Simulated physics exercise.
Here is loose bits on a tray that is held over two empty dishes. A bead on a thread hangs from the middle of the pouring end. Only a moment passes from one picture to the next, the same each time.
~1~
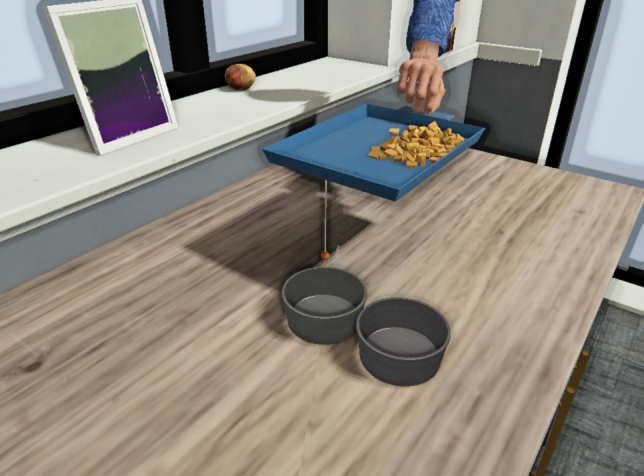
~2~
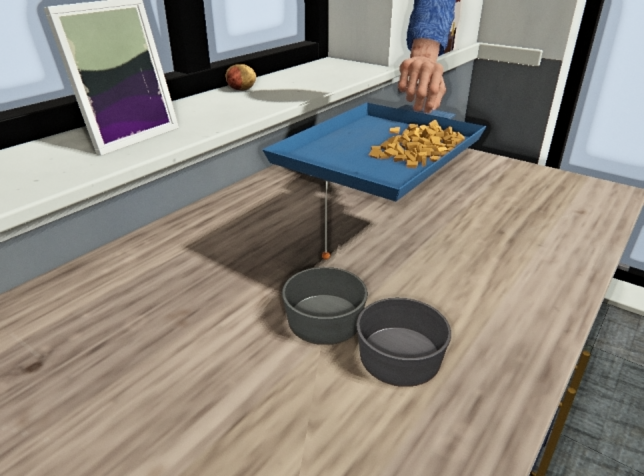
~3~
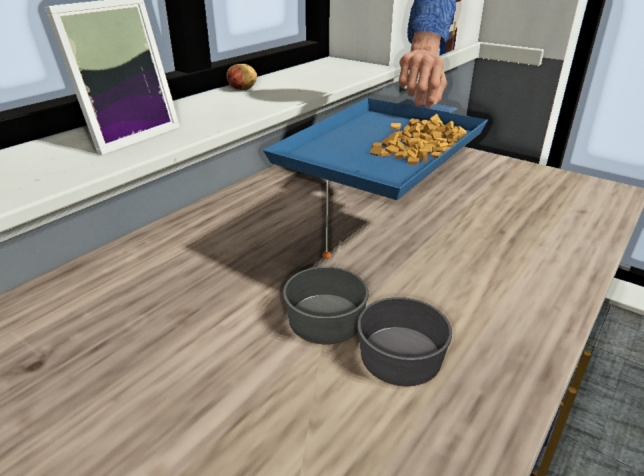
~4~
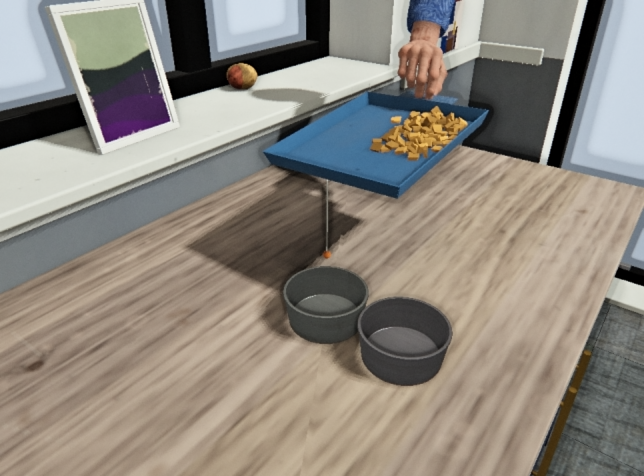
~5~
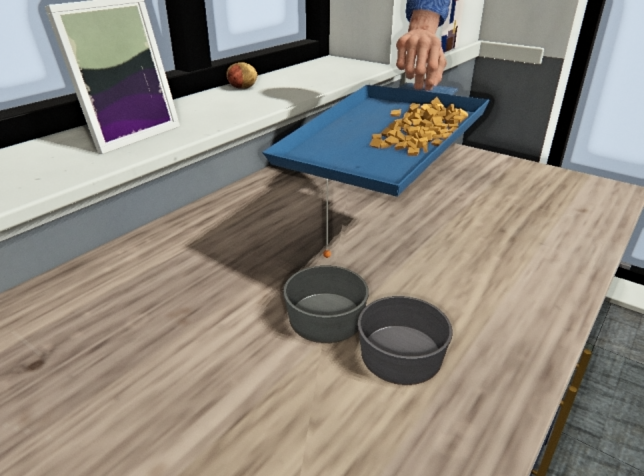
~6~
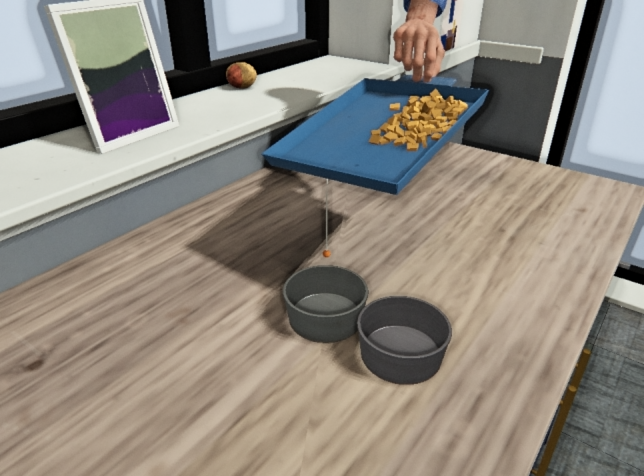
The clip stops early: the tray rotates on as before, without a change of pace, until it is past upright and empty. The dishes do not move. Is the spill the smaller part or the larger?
Caught overall: Only the smaller part.
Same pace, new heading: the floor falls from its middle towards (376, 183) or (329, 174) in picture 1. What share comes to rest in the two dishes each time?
Near 30 % and 70 %.
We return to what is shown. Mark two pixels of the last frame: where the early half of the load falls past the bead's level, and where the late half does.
The first part at (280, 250); the rest at (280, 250).
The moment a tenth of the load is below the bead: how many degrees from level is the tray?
At about 60°.
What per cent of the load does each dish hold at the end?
Left dish: 10 %, right dish: 0 %.
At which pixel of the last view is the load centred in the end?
Close to (268, 282).
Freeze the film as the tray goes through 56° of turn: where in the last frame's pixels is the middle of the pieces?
Roughly at (306, 165).
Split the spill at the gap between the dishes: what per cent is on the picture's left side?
Close to 100 per cent.
Soon after the last picture, tray tipped steeply; most on the tray; a stray few outside both; a small part in the air.
A little later, tray tipped right over; most on the tray; a stray few in the left dish; about a quarter outside both; a stray few in the air.
Later still, tray tipped past a quarter turn; a small part in the left dish; most outside both.
At rest, tray tipped past a quarter turn; none in the right dish; a small part in the left dish; most outside both.
